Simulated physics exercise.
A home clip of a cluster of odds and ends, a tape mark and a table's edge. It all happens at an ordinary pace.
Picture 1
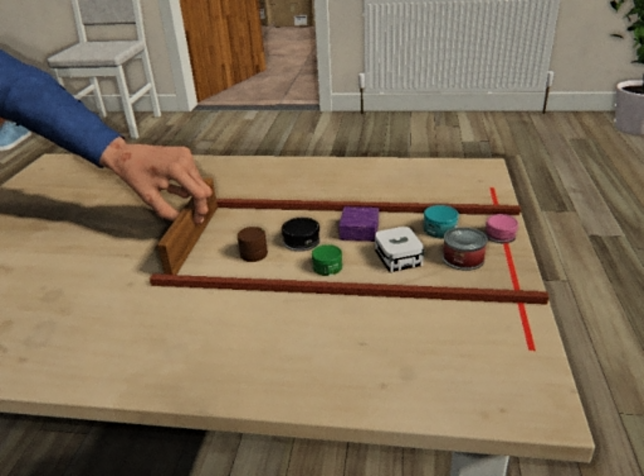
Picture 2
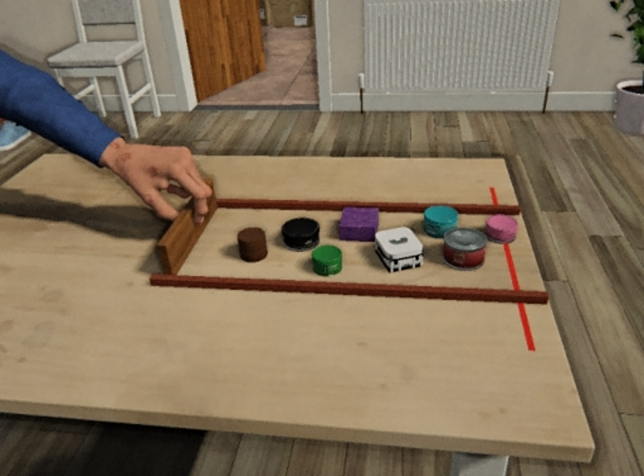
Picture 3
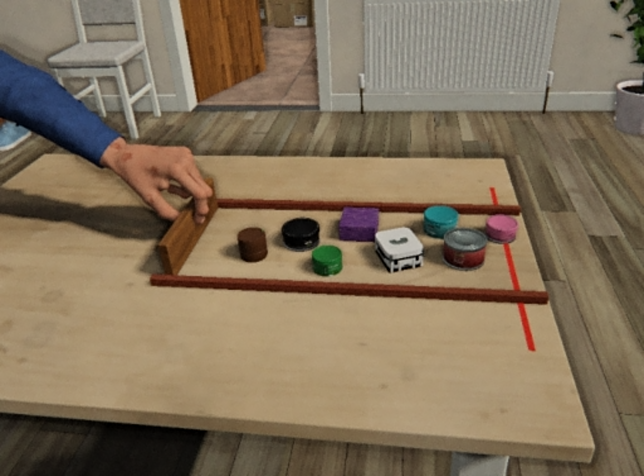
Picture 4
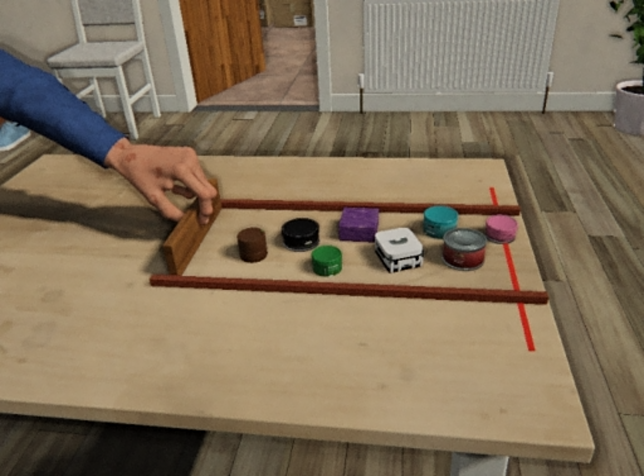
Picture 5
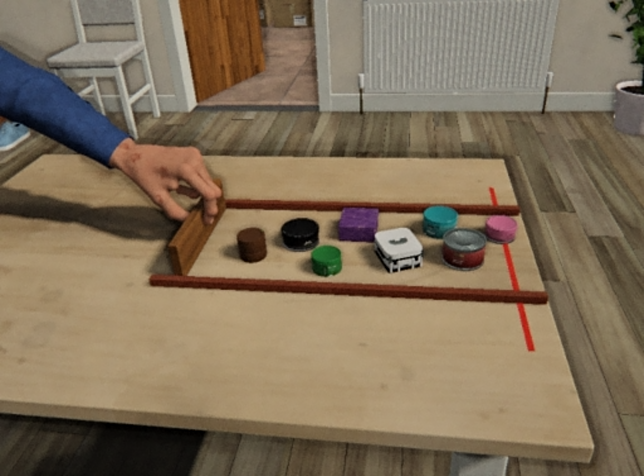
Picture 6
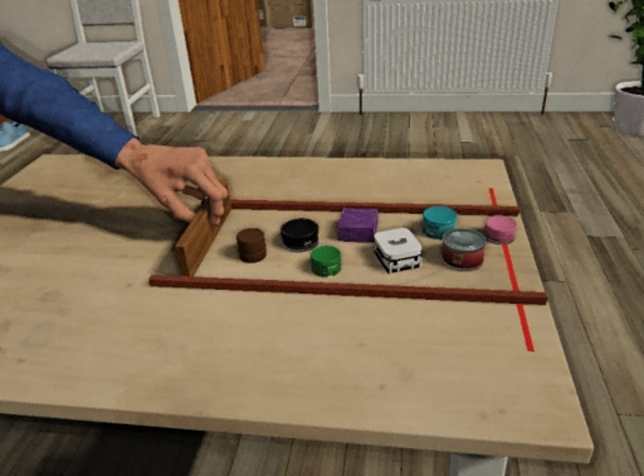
On a wooden tabletop, a hand slides an upright board slightly right between two rails towards small, unmoving tubs and blocks.
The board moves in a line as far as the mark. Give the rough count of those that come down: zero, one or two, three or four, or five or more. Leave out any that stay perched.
Outcome: The number that fall off is three or four.
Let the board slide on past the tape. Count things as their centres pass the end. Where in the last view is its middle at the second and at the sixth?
Near (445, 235) and (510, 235).
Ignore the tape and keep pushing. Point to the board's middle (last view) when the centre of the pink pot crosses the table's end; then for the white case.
At (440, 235) for the pink pot; at (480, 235) for the white case.
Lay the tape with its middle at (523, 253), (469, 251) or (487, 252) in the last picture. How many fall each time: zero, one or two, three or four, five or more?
For each place: More than four; 1 or 2; three to four.
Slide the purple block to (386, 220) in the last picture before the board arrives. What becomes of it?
The purple block holds on.
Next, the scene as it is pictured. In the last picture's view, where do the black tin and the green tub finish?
First (526, 240), then (532, 279).
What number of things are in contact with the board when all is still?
In contact: 4.
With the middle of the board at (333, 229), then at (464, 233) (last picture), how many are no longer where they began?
4 and 8.
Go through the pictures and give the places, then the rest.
Pink pot (501, 229); red pot (464, 249); turquoise tub (441, 222); board (191, 224); tape (508, 252), in the first frame.
Red pot (464, 249); green tub (327, 261), in the second frame.
Turquoise tub (441, 222); purple block (359, 225), in the third frame.
Pink pot (501, 229); brown lid (253, 245), in the fourth frame.
Red pot (464, 249); board (201, 225), in the fifth frame.
Pink pot (500, 230); red pot (463, 249); turquoise tub (440, 223); board (207, 226); tape (507, 252), in the sixth frame.
Soon after, none off yet; pink pot at rest near (500, 230); red pot at rest near (463, 249); turquoise tub at rest near (440, 223).
Then, none off yet; pink pot at rest near (500, 230); red pot moved about its own width near (497, 250); turquoise tub moved about its own width near (466, 222).
At rest, the number that fall off is three or four; fallen, white case, turquoise tub, red pot and pink pot.
